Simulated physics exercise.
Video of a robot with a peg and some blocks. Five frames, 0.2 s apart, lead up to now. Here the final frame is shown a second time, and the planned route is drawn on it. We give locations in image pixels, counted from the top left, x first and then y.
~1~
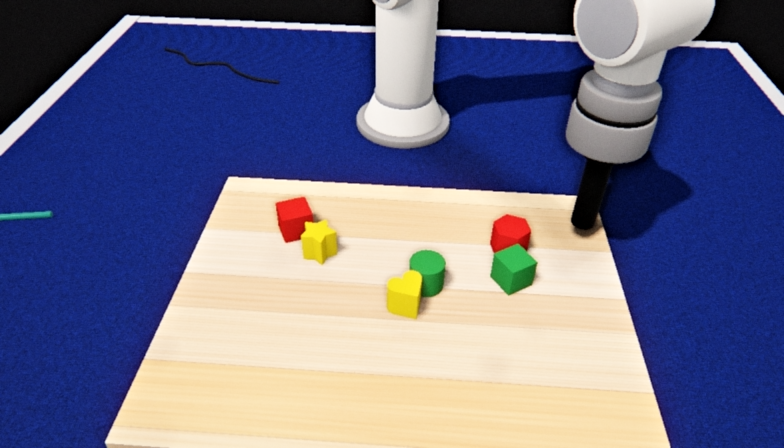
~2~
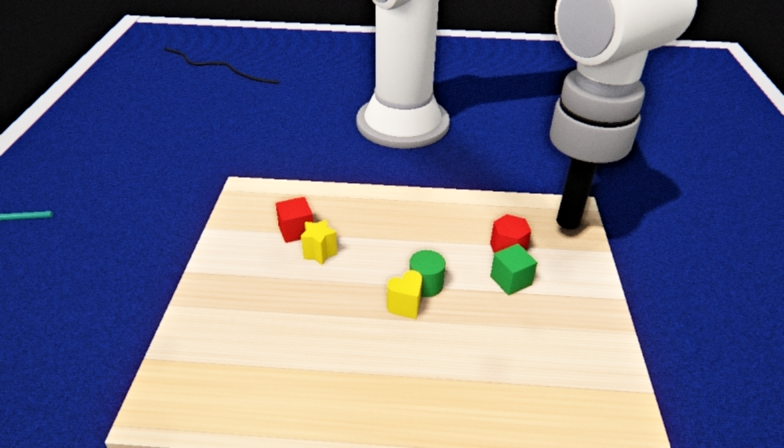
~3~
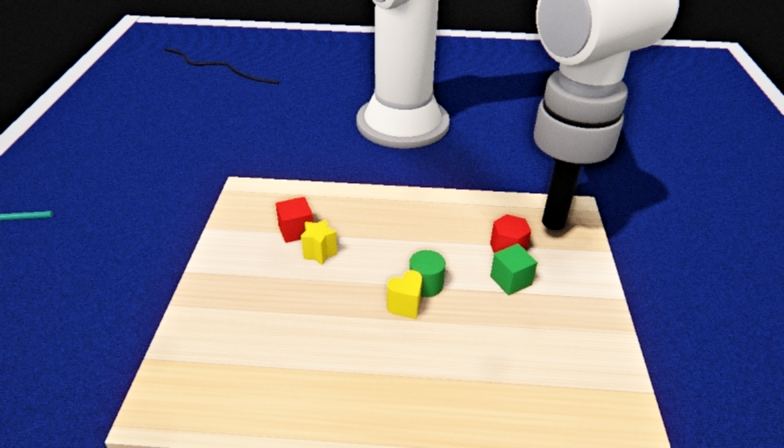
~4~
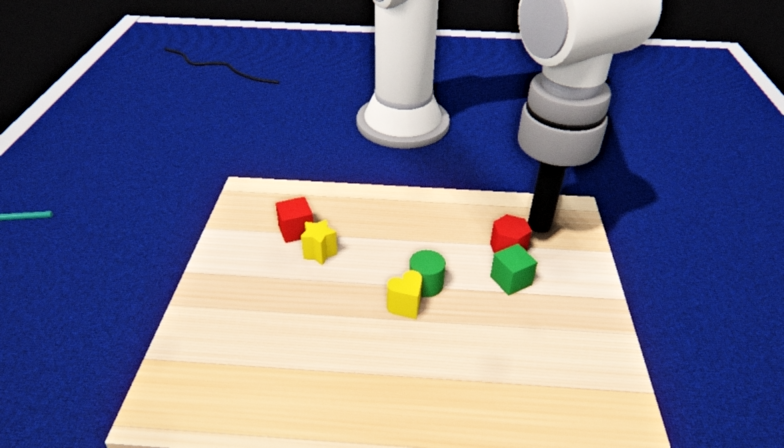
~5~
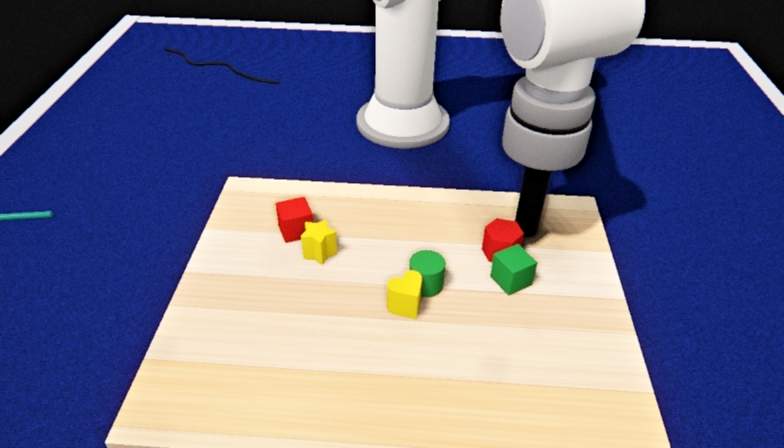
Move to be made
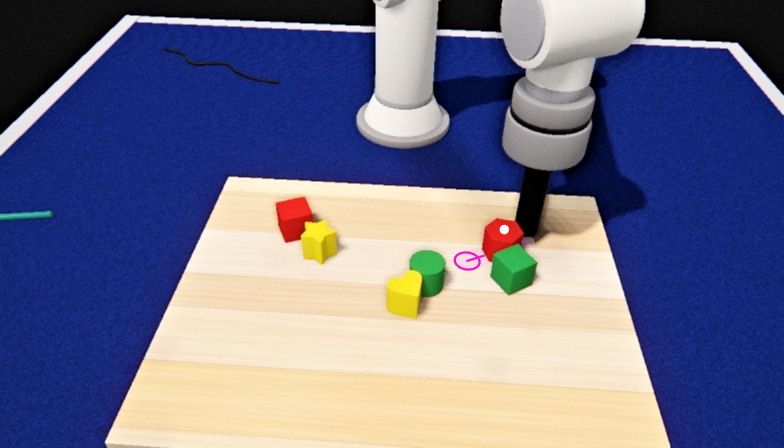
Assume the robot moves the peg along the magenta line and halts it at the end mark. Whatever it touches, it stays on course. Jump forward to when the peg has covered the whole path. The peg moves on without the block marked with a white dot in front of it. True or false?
It is false.
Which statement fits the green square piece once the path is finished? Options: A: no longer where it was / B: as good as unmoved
The one that fits is B, as good as unmoved.
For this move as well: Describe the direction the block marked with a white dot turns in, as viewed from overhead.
Its rotation is counterclockwise.
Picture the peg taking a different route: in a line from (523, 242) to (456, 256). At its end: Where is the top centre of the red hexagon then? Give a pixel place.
I expect it at (464, 253).
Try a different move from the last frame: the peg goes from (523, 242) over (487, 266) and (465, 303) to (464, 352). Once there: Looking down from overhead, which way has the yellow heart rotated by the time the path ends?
Verdict: Counterclockwise.
The line goes from (523, 242) to (467, 261); the dot is on the red hexagon.
On the path given first. Halfway along, peg (498, 240); red hexagon (481, 243), turned 25° anticlockwise.
At the end, peg (469, 249); yellow heart (404, 284); green cylinder (425, 263); red hexagon (460, 257), turned 60° anticlockwise; green square piece unmoved.
